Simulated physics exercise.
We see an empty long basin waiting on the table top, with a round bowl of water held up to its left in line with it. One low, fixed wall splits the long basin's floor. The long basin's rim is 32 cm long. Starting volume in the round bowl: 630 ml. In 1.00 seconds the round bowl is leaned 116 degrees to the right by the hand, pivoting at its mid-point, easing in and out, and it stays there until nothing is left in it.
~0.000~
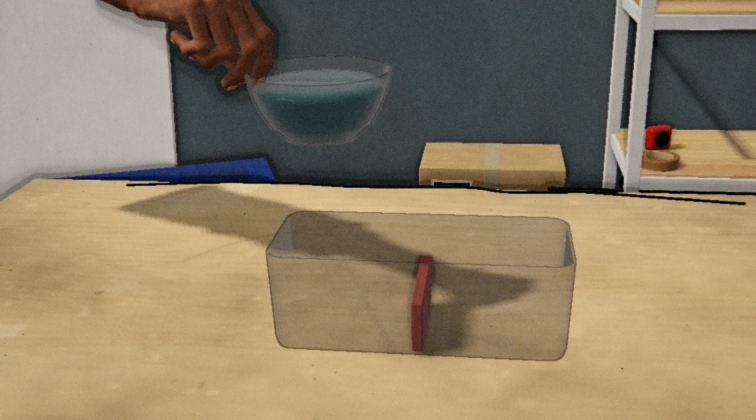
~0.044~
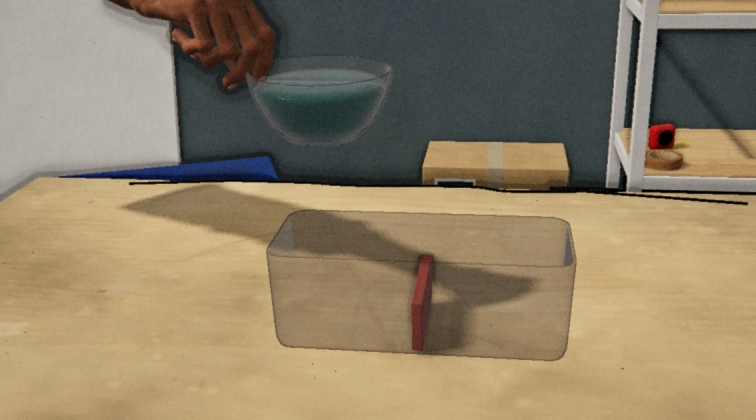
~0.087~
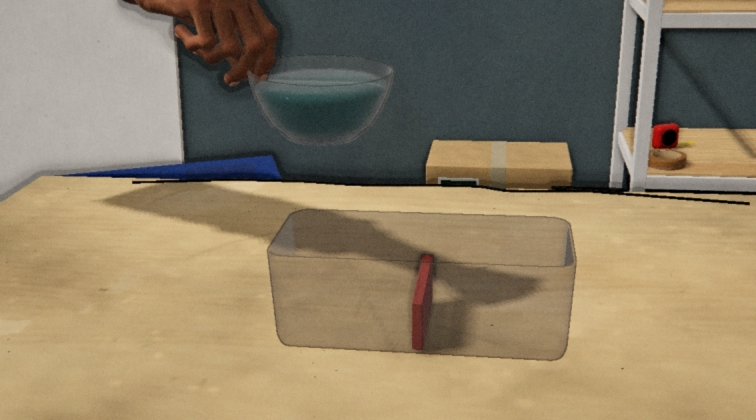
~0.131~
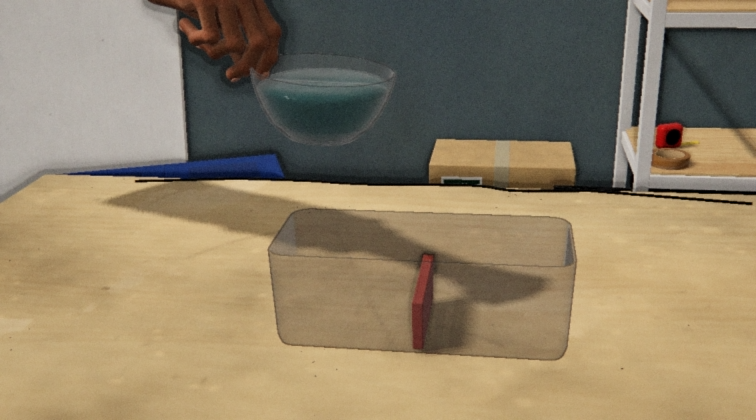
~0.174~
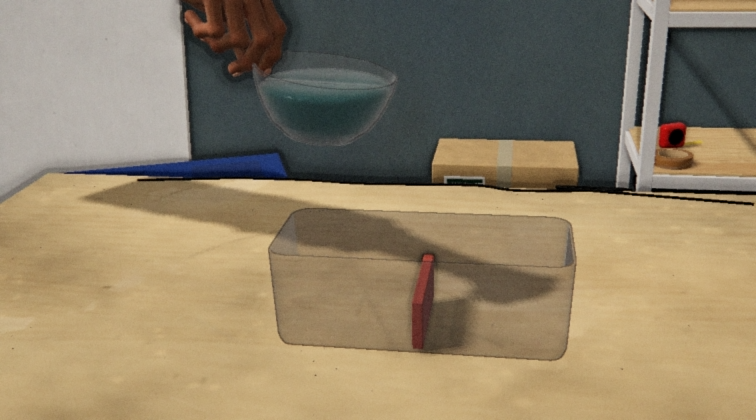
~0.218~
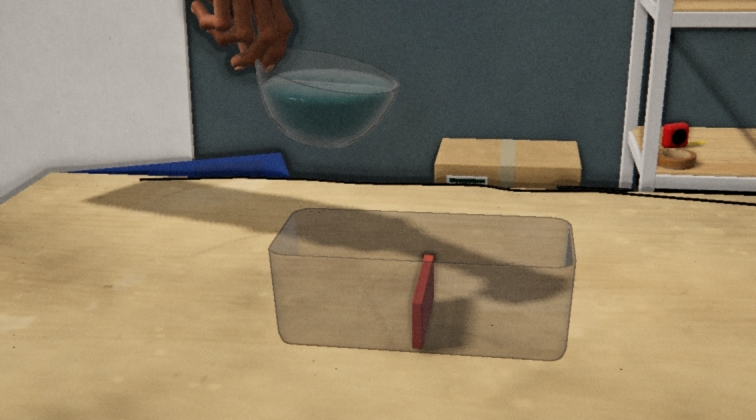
A hand holding a clear round bowl of blue-green water gradually leans it slightly to the right, while the water surface stays nearly level, above an empty, clear long basin with a low red wall inside on a wooden table.
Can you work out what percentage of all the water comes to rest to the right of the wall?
I would put it at 76 per cent.
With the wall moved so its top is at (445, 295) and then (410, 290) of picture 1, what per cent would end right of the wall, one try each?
The first gives near 55 per cent and the second near 80 per cent.
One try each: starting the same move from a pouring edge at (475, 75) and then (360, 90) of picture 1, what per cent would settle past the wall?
Roughly 95 per cent the first time and 35 per cent the second.
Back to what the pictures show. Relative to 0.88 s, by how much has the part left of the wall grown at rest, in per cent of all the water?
2 %.
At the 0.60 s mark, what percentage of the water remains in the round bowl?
I'd estimate some 32 % remains.
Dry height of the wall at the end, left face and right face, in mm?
Left side: Around 50 mm. Right side: Around 32 mm.
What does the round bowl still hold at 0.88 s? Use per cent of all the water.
0 per cent or so.
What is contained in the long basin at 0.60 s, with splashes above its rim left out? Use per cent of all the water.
Around 24 percent.
After 0.60 s the tilt is 76° and 33 per cent is still to pour, 1 is left of the wall and 24 right of it.
After 0.88 s the tilt is 112° and 0 per cent is still to pour, 21 is left of the wall and 76 right of it.
After 1.18 s the tilt is 116° and 0 per cent is still to pour, 23 is left of the wall and 76 right of it.
After 1.50 s the tilt is 116° and 0 per cent is still to pour, 23 is left of the wall and 76 right of it.
In the end 23 per cent lies left of the wall, 76 right of it and 1 outside.
